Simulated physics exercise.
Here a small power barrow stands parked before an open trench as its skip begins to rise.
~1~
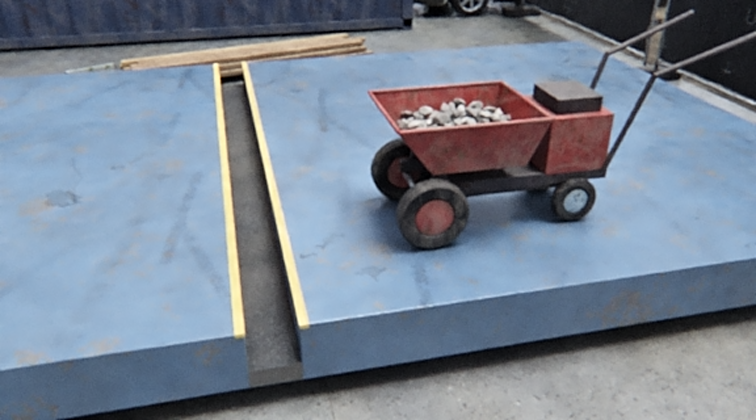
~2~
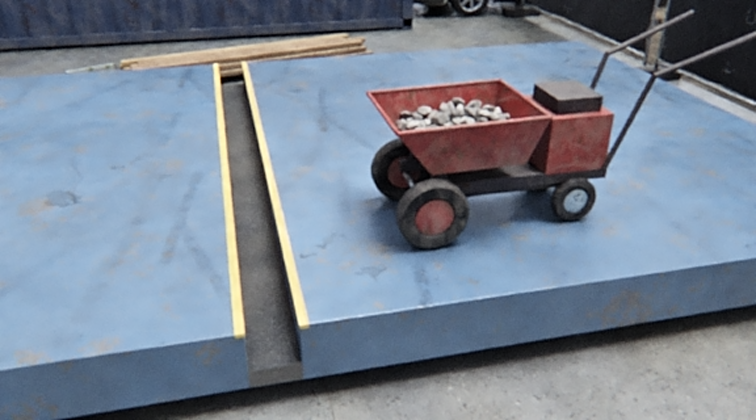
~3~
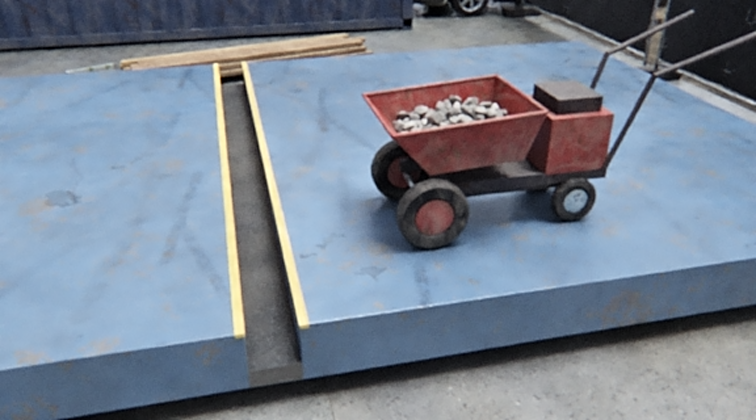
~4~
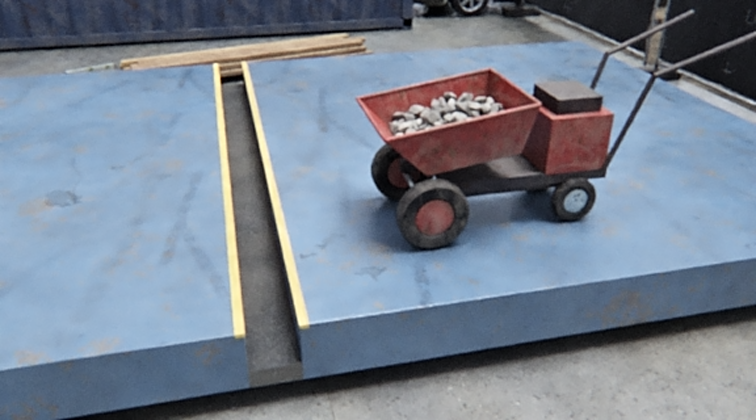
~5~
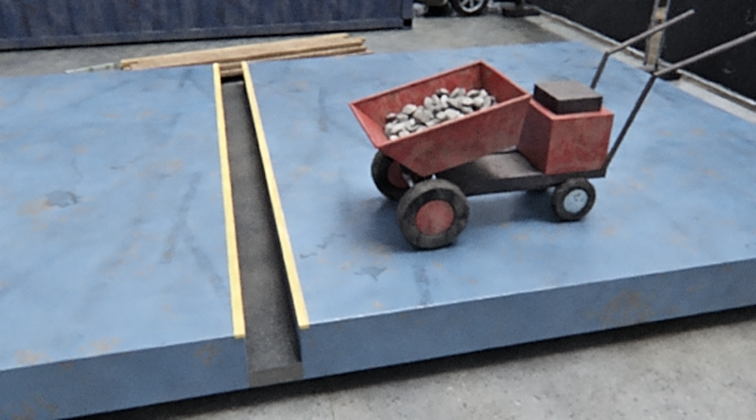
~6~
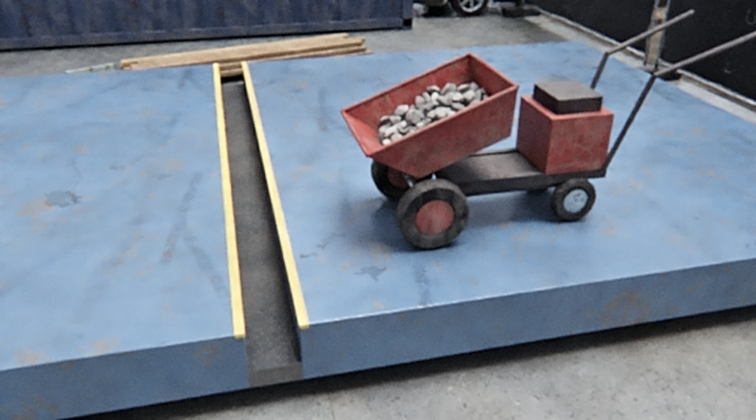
Red power barrow standing on a blue platform beside a narrow trench, its skip of broken stones gradually tilting forward to the left.
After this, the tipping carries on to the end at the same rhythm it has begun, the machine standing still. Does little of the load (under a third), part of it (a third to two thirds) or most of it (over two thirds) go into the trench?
Part of it goes into the trench.
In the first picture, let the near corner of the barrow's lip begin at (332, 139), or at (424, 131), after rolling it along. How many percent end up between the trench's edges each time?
Roughly 70 and 30 percent respectively.
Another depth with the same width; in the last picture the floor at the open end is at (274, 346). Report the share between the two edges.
I'd guess close to 50 percent.
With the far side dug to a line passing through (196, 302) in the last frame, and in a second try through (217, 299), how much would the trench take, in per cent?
For the first it's 60 per cent, for the second 60 per cent.
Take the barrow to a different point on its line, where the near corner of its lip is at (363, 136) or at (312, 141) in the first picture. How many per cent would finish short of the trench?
About 0 per cent first, about 0 per cent second.
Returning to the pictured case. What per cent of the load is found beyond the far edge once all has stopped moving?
0 per cent.
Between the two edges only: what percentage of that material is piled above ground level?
About 0 per cent.
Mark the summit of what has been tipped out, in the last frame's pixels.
I'd mark the summit at roughly pixel (309, 216).
Just after the last frame, skip tipped steeply; every one in the skip.
A moment on, skip tipped right over; the larger part in the skip; roughly a quarter short of the trench.
Further on, skip tipped right over; roughly a quarter in the skip; roughly a third short of the trench; roughly half in or heaped over the trench; just a few beyond it.
When it is over, skip tipped right over; about a tenth in the skip; roughly a third short of the trench; roughly half in or heaped over the trench; just a few beyond it.
